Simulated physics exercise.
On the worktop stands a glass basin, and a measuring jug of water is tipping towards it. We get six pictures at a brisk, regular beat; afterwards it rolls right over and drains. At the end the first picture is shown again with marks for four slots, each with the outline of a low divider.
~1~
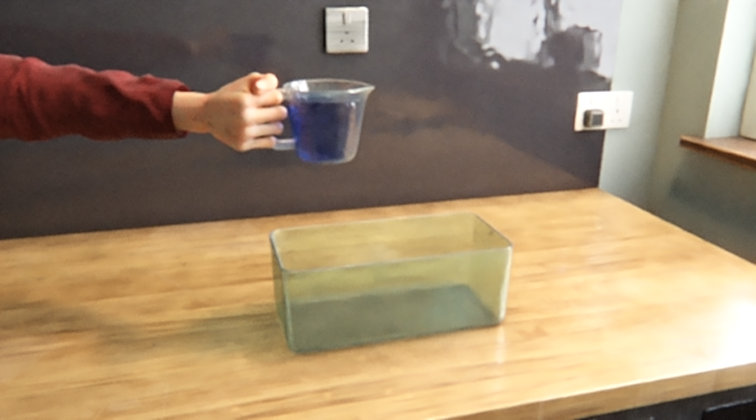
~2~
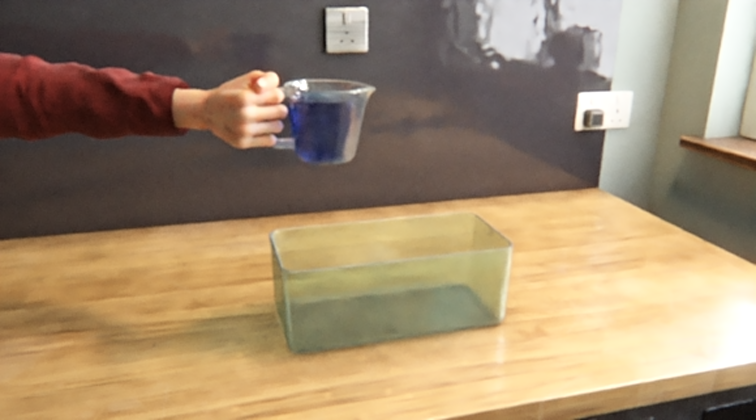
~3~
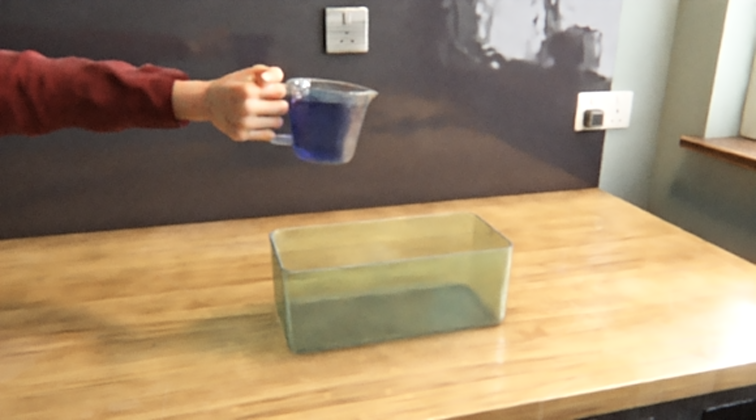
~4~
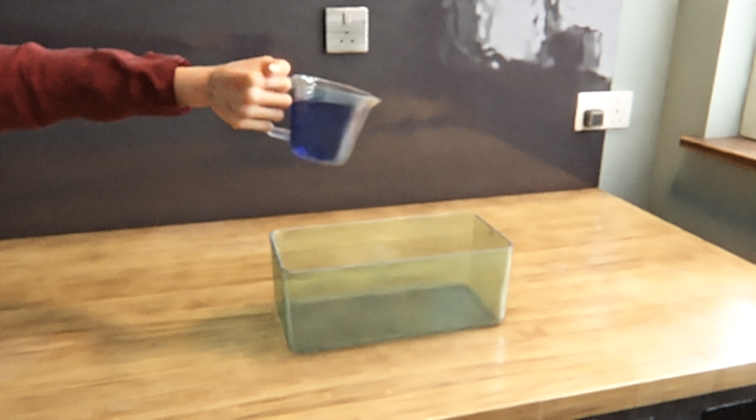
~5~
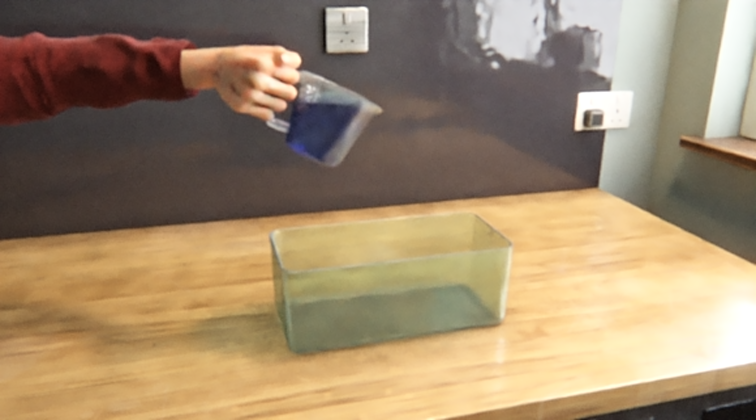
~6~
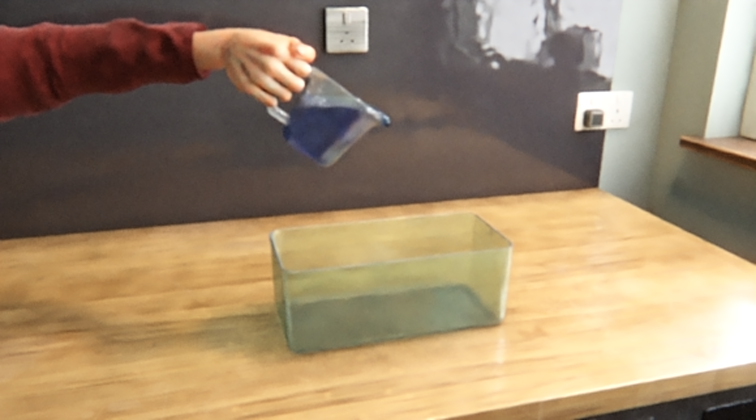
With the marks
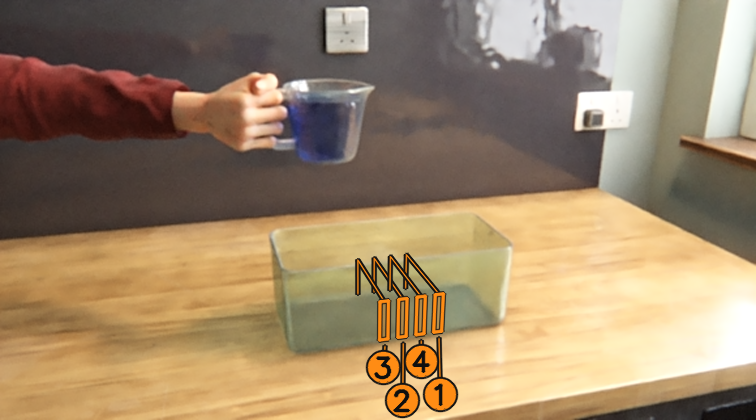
Hand holding a glass jug of blue water above a clear basin on a wooden worktop, gradually tilting it rightward until water reaches over the lip.
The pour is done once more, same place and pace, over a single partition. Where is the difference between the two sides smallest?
Go for 4.
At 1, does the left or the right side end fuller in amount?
The left side.
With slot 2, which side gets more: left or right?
The right side.
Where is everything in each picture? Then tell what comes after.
The first picture shows upright, lip at (373, 87); basin from (287, 351) to (503, 320); nothing has left yet.
The second picture shows upright, lip at (373, 88); nothing has left yet.
The third picture shows tipped about 7°, lip at (376, 93); nothing has left yet.
The fourth picture shows tipped about 15°, lip at (379, 100); nothing has left yet.
The fifth picture shows tipped about 25°, lip at (381, 110); nothing has left yet.
The sixth picture shows tipped about 38°, lip at (382, 122); water is over the lip, down to (382, 122).
On the marked copy, 1 at (439, 338); 2 at (403, 343); 3 at (385, 346); 4 at (421, 340).
Choosing 1, about 77 % ends left of the wall and 20 % right of it; 3 % is lost outside.
Choosing 2, about 16 % ends left of the wall and 83 % right of it.
Choosing 3, about 5 % ends left of the wall and 92 % right of it.
Choosing 4, about 45 % ends left of the wall and 52 % right of it; 3 % is lost outside.
